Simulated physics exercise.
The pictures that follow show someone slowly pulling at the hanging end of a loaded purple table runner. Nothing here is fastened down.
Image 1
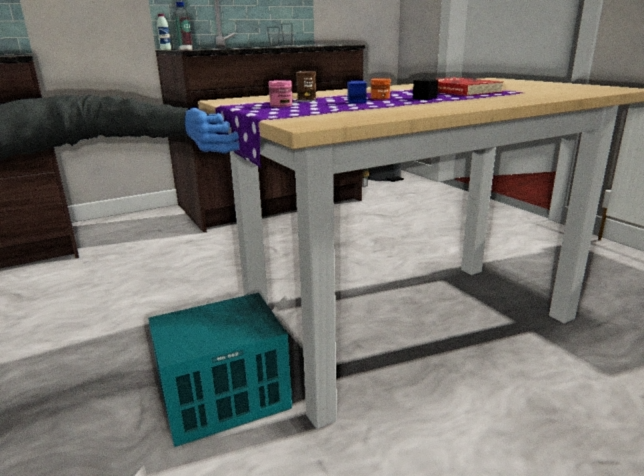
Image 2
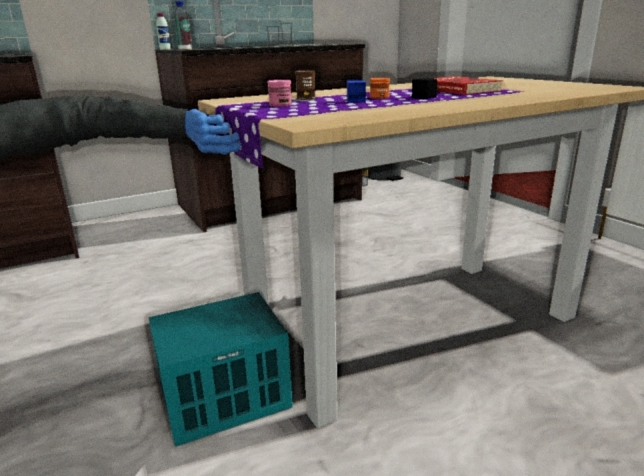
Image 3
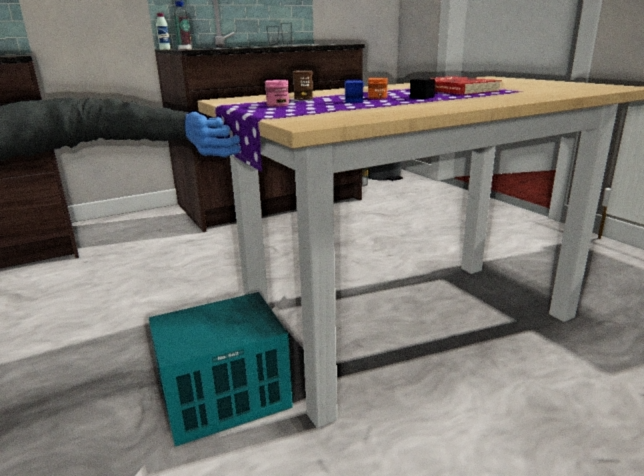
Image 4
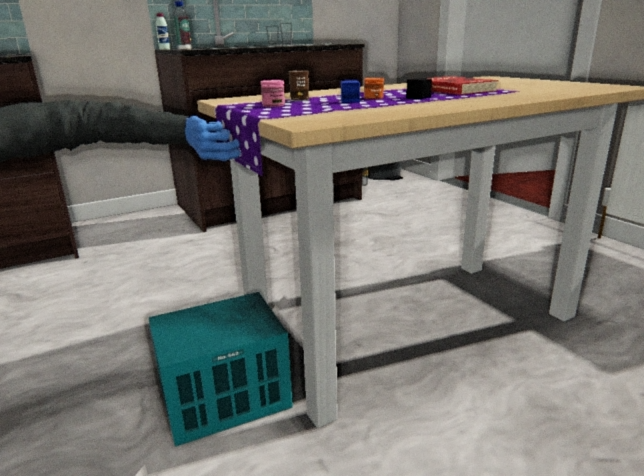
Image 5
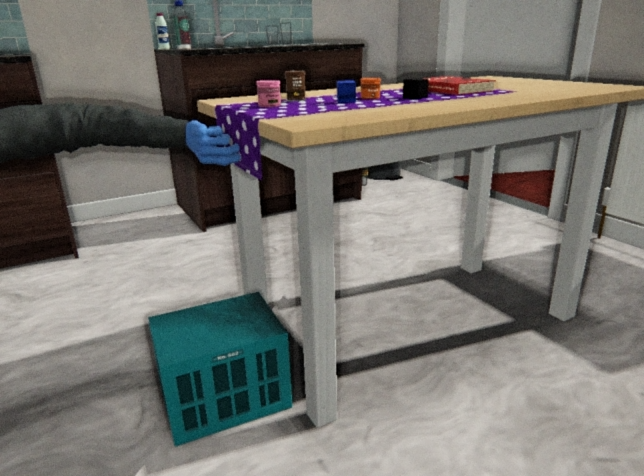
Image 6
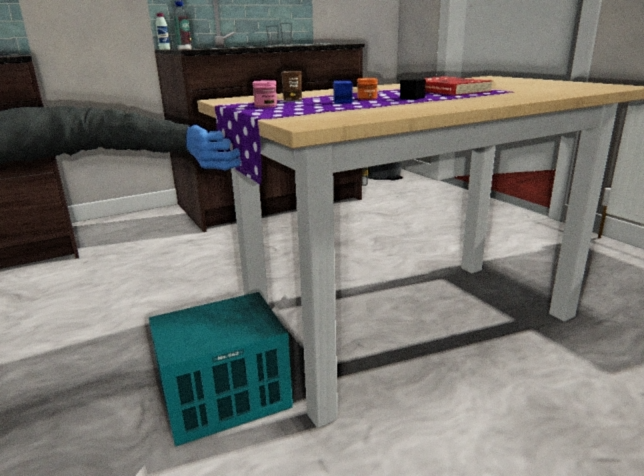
At the start, a blue-gloved hand grips the hanging end of a purple polka-dot runner on a wooden table, with small containers standing on it and a teal crate below. The hand slowly pulls the cloth downward, and the containers slide slightly left along with it, still upright on the tabletop.
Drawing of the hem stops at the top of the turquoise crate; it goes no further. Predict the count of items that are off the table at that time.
Watching it, the fallen ones add up to four, no more.
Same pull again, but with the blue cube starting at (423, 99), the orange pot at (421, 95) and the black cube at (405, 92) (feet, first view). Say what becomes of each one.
So, the blue cube makes it through, the orange pot makes it through, the black cube makes it through.
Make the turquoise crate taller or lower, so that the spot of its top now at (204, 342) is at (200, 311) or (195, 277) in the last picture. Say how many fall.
For the first height 3, for the second 2.
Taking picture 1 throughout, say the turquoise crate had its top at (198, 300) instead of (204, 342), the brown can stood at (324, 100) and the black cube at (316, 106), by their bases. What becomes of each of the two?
The brown can ends up off the top and the black cube ends up off the top.
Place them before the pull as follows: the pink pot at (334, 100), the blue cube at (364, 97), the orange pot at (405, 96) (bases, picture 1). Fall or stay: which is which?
Outcome: Pink pot falls away, blue cube falls away, orange pot stays aboard.
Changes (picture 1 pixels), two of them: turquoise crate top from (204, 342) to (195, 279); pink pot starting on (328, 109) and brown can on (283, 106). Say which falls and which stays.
The pink pot is lost; the brown can is lost.
Soon after, hem near (243, 226); pink pot gone.
After that, hem near (245, 265); pink pot and brown can gone.
And then, hem on the crate; pink pot, brown can, blue cube and orange pot gone.
In the end, hem on the crate; pink pot, brown can, blue cube and orange pot gone. It carries off four.
